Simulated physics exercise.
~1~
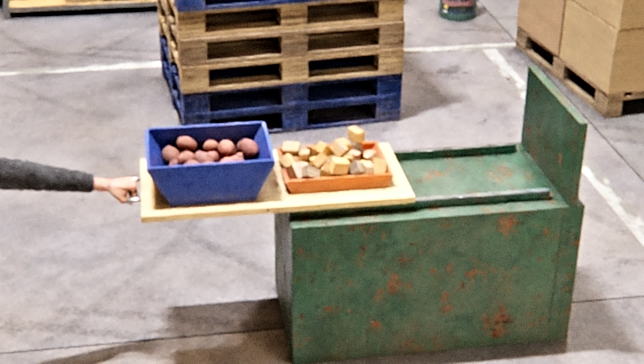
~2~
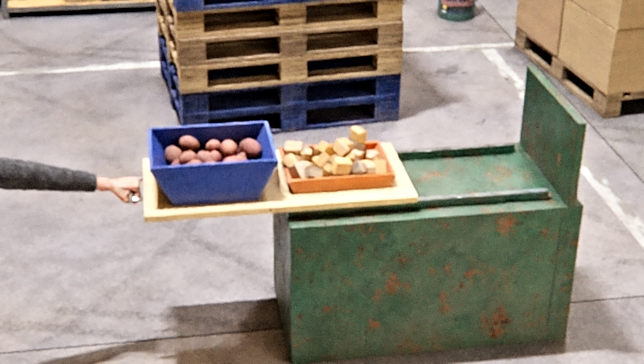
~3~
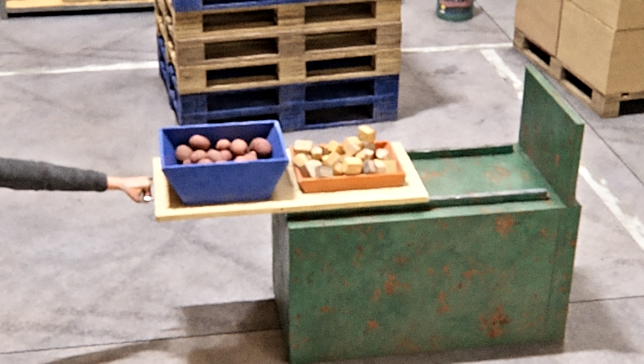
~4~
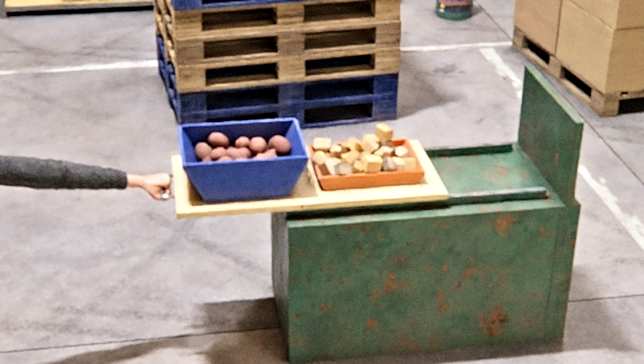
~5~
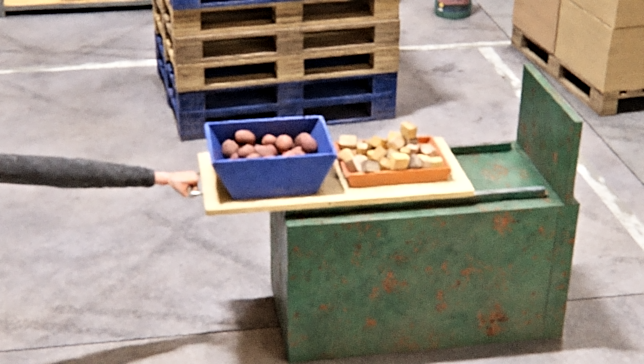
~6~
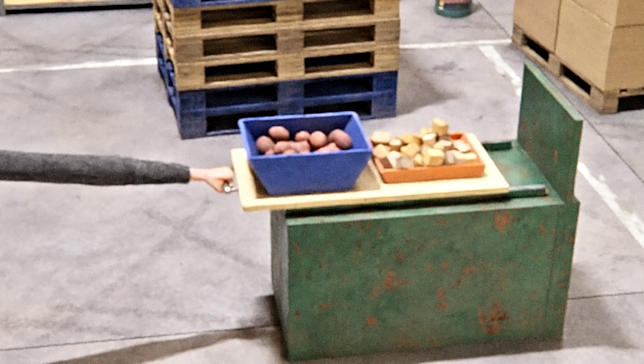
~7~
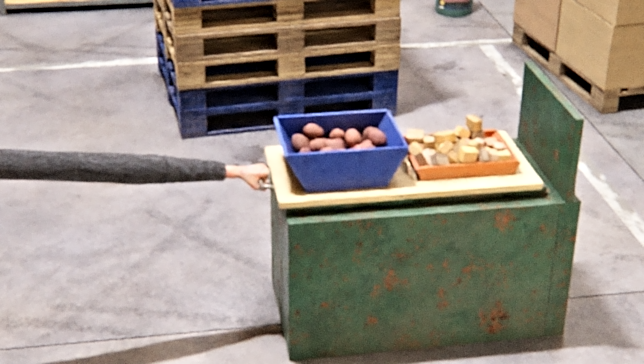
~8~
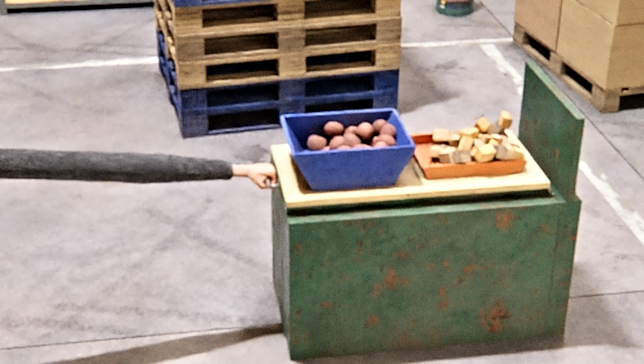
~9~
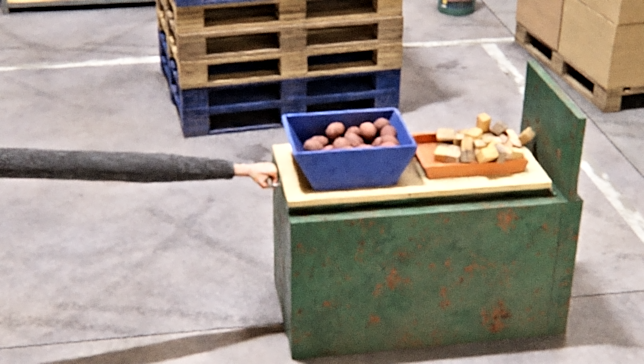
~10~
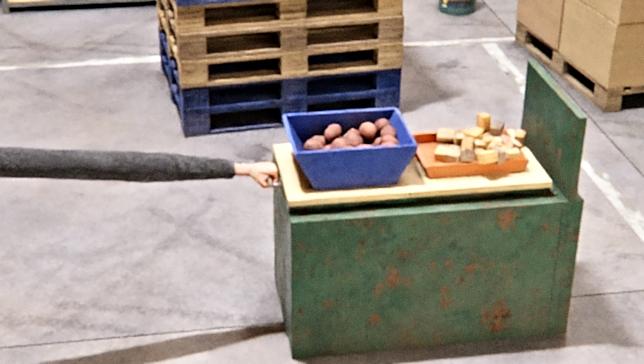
On a concrete warehouse floor, beside stacked pallets and cardboard boxes, a rusty green cabinet holds a pale sliding shelf pulled far out to the left. On it sit a blue basket of red potatoes and a low orange basket heaped with timber offcuts. A hand in a dark sleeve grips the shelf's left end and pushes it right, slowly at first, then faster. The shelf stops over the cabinet, and the loose load lurches toward the upright back panel. Some offcuts tumble rightward, a couple ending outside the orange basket, while the potatoes shift but stay in.
